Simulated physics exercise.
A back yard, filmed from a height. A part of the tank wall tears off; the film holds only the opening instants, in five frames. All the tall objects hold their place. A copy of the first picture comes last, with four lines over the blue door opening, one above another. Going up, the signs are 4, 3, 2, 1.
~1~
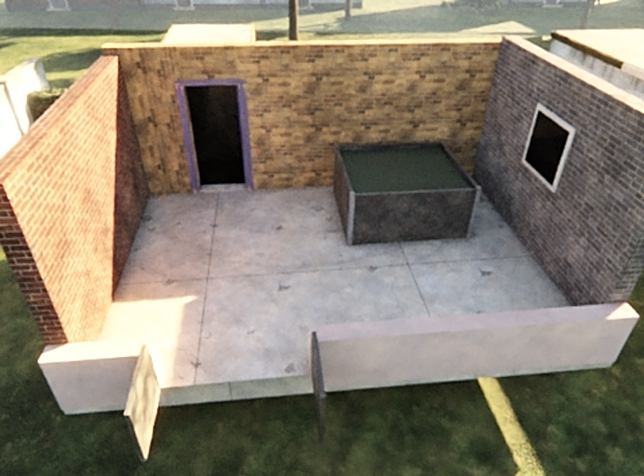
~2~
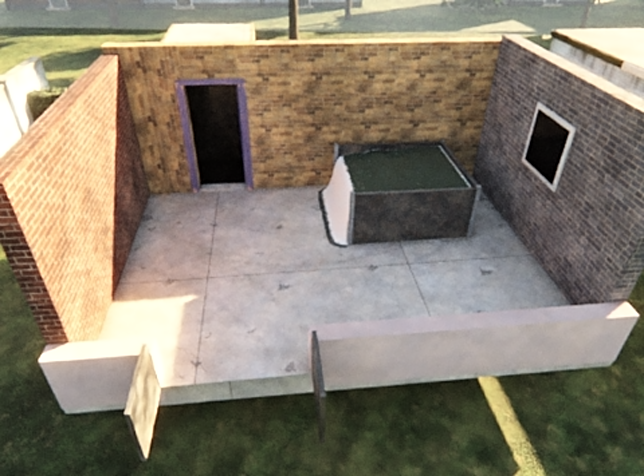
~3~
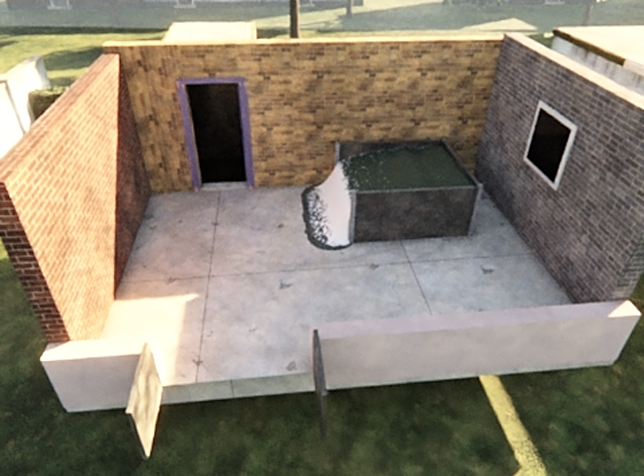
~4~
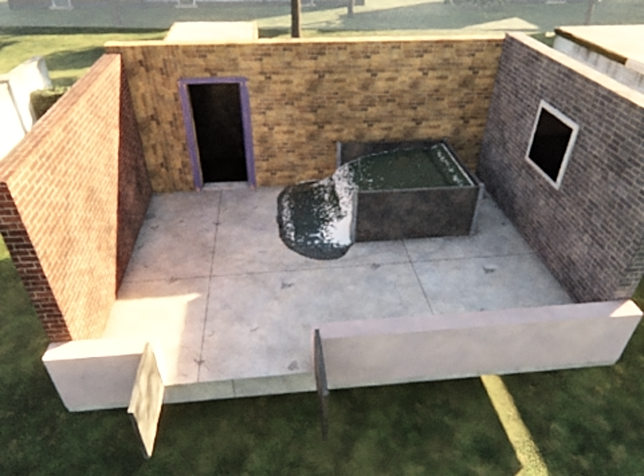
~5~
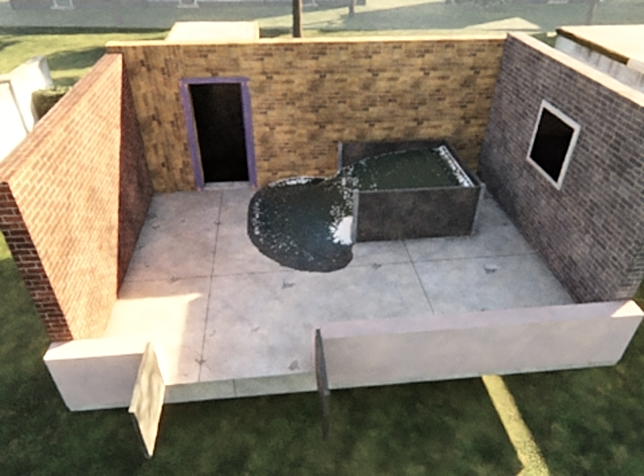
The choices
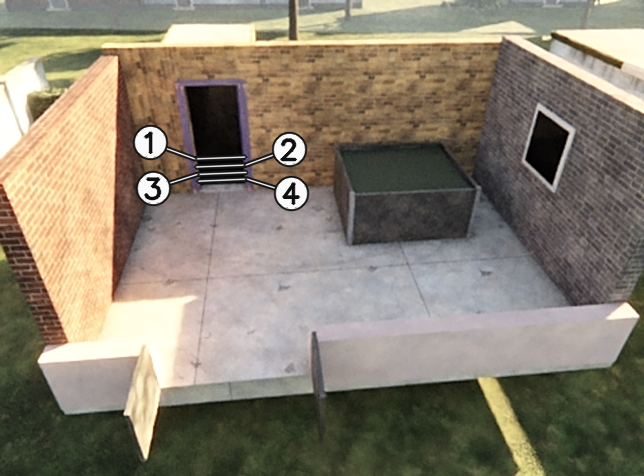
Dark water pouring from the left side of a raised tank and spreading leftward across a brick-walled yard's pale paved floor.
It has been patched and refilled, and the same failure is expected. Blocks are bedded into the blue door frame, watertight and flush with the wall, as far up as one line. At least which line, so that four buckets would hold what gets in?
Height 4 just does it.
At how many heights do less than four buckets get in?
All of the four.
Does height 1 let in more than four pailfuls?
No, not at all.
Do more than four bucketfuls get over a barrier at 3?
No, that is safe.
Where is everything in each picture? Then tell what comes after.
The first picture shows water in the tank at rest, its middle at (401, 170); foot of the blue doorway at (224, 191); open gate at (233, 328).
The second picture shows front seen at (348, 214), 2 % of the ground wet.
The third picture shows front seen at (318, 186), 5 % of the ground wet.
The fourth picture shows front seen at (295, 185), 10 % of the ground wet.
The fifth picture shows front seen at (267, 186), 16 % of the ground wet.
On the marked copy, 1 at (220, 157); 2 at (221, 166); 3 at (221, 173); 4 at (222, 180); from the bottom up 4, 3, 2, 1.
If 1 is chosen, nothing gets over.
If 2 is chosen, nothing gets over.
If 3 is chosen, nothing gets over.
If 4 is chosen, a splash gets over, under a bucket.
